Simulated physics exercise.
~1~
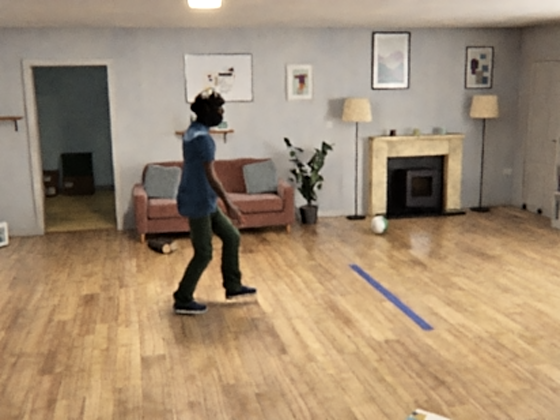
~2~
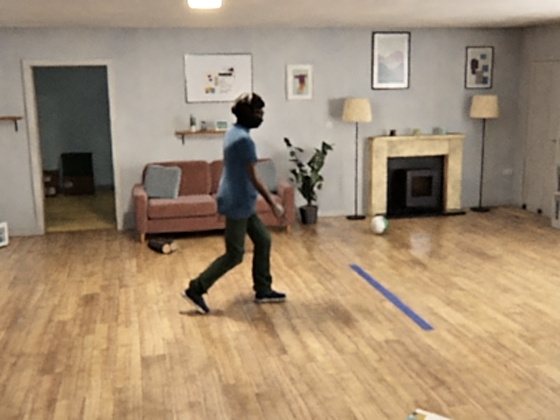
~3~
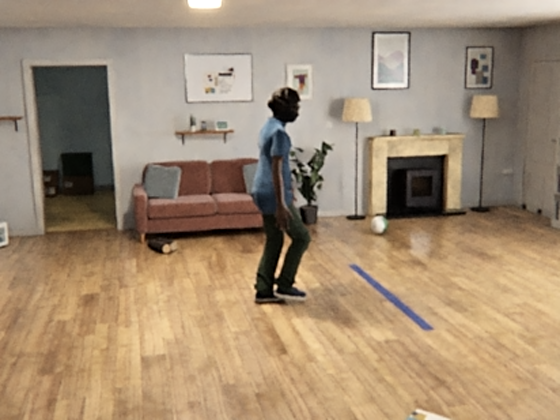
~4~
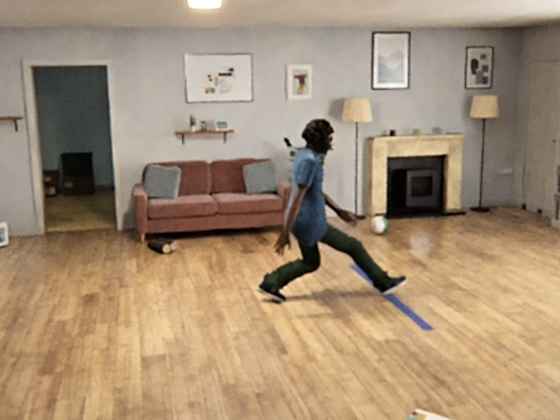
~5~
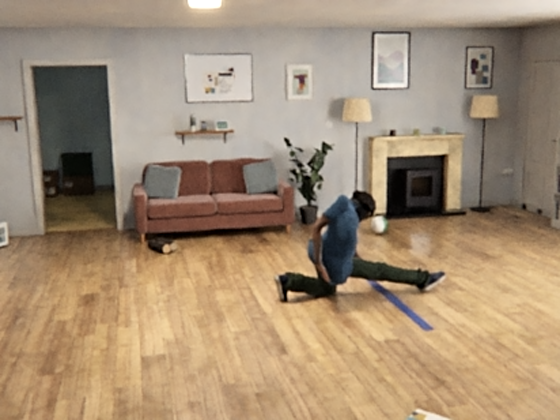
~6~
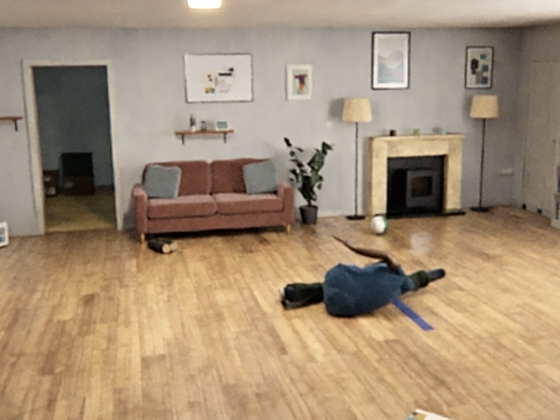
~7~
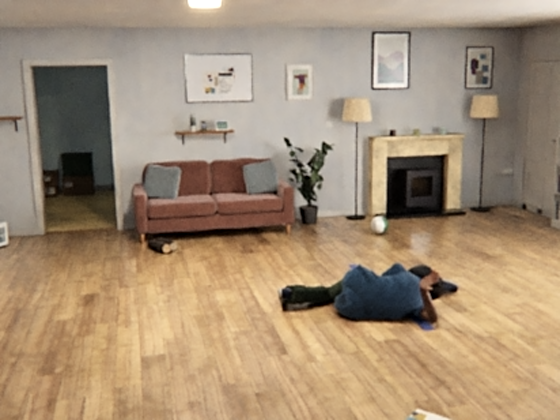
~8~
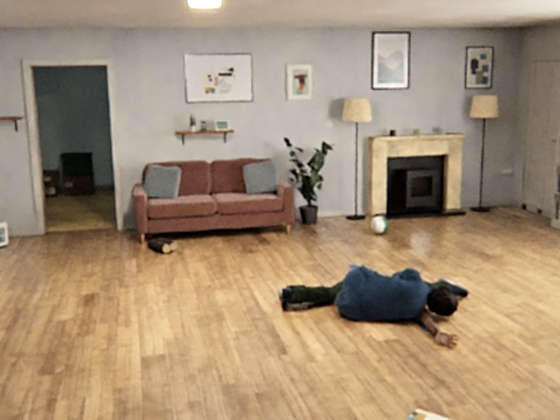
Person in a blue shirt walking right across a living room, lunging over blue tape, collapsing and lying with head past it.
